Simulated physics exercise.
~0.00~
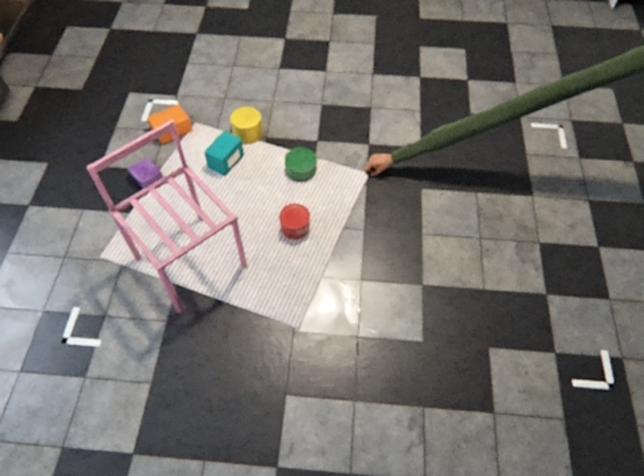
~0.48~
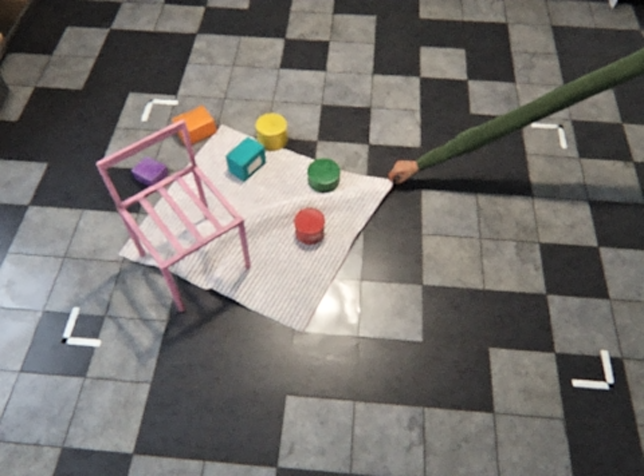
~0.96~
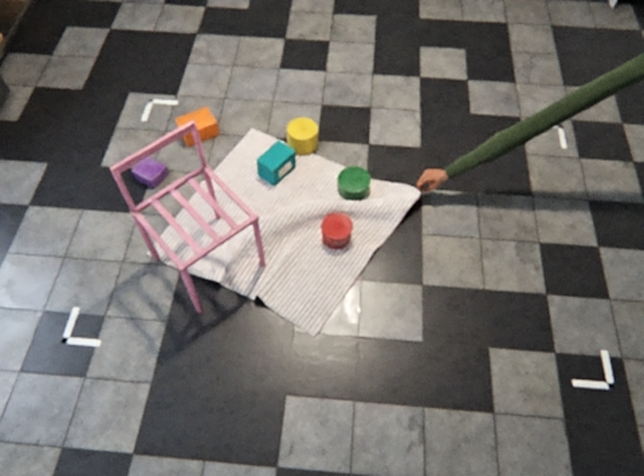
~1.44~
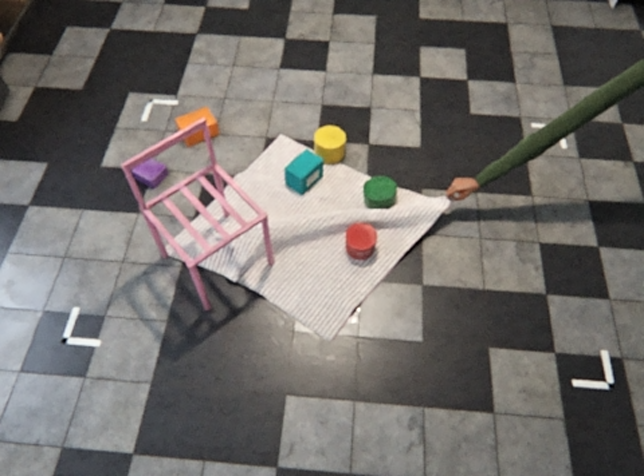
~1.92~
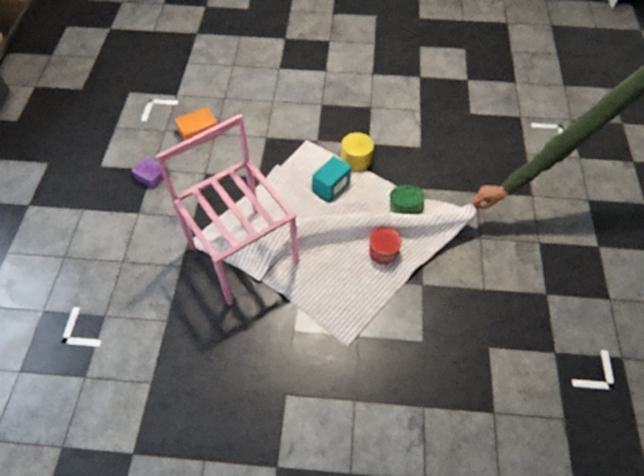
On a checkered utility-room floor, a hand pulled a pale dust sheet to the right by its corner, carrying the yellow and green tubs, teal box, red bin and pink chair along, while the orange and purple crates ended up left behind on the tiles.
